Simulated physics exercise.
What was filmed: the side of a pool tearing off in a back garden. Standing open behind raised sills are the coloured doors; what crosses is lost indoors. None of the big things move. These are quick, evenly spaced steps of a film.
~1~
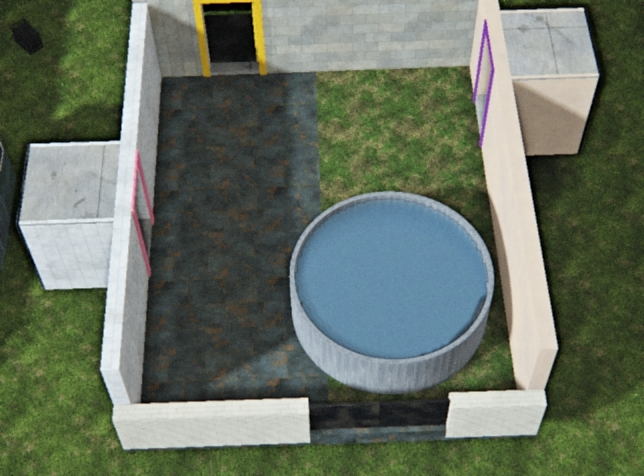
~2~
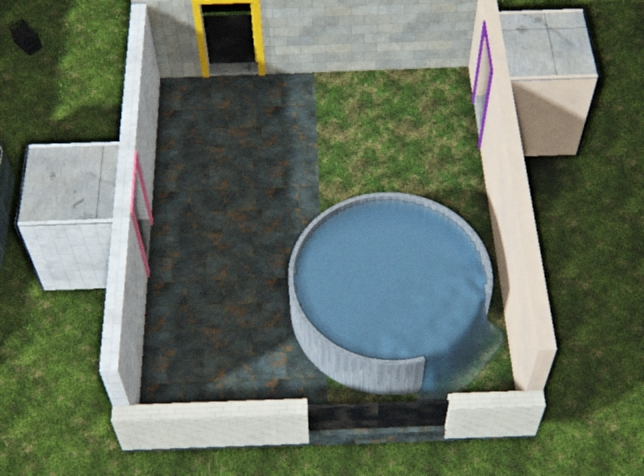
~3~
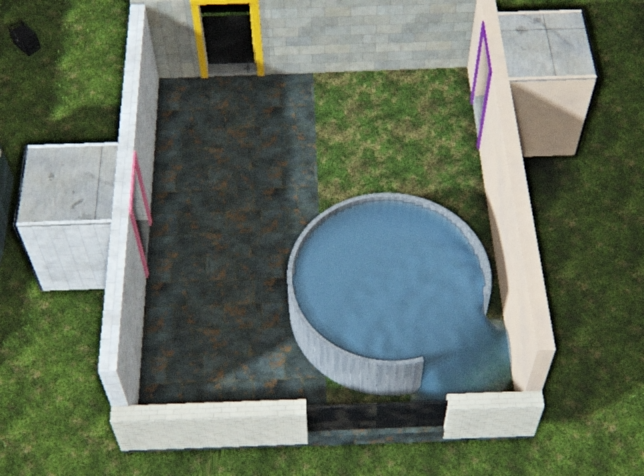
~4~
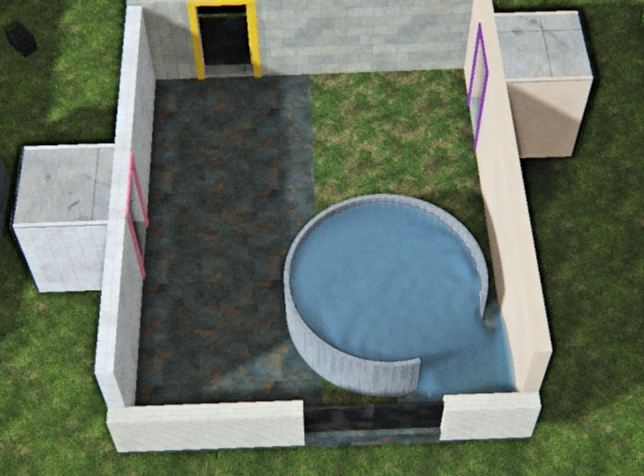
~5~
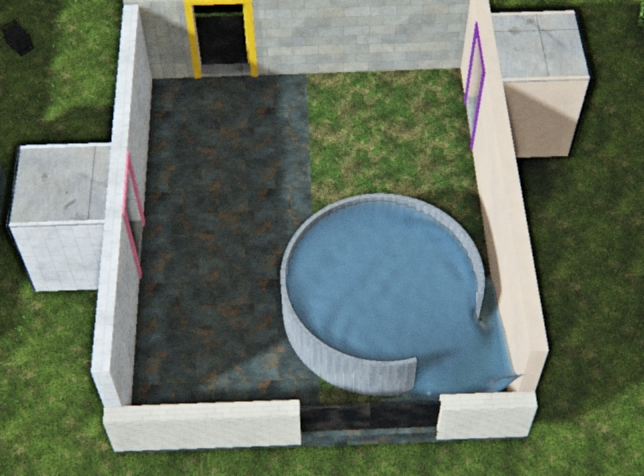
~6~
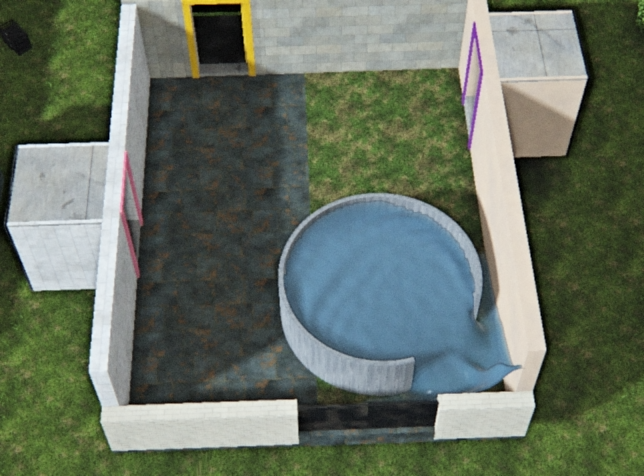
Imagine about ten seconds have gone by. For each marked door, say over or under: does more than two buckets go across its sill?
Outcome: The purple door keeps to the limit. The pink door keeps to the limit. The yellow door goes over the limit.
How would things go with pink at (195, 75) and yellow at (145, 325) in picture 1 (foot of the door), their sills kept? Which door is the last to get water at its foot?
My answer is the door marked pink.
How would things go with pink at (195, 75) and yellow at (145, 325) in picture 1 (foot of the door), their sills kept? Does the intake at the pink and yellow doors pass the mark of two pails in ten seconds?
In that case the pink door stays inside the limit and the yellow door exceeds the limit.
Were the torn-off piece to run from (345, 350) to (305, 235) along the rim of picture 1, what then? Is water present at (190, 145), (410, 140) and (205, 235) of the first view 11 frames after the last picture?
Point by point: Soaked; unwetted; soaked.
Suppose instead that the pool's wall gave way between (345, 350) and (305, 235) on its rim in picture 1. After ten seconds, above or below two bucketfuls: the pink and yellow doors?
Door by door, the pink door exceeds it and the yellow door exceeds it.
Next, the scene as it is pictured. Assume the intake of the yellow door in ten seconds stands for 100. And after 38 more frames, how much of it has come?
Roughly 10 %.
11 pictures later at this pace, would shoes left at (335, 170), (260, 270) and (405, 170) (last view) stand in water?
Point 1: Not wet; point 2: Not wet; point 3: Drenched.
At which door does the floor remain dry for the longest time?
It is the yellow one.
A moment on, water covers 15 % of the floor; the purple door not reached, the pink door not reached, the yellow door not reached.
Next, water covers 35 % of the floor; the purple door not reached, the pink door not reached, the yellow door not reached.
Then, water covers 60 % of the floor; the purple door wet at the sill, nothing in, the pink door wet at the sill, nothing in, the yellow door not reached.
Later, water covers 100 % of the floor; the purple door wet at the sill, nothing in, the pink door wet at the sill, nothing in, the yellow door under two buckets in.
In the end, water covers 100 % of the floor; the purple door wet at the sill, nothing in, the pink door wet at the sill, nothing in, the yellow door far over two buckets in.
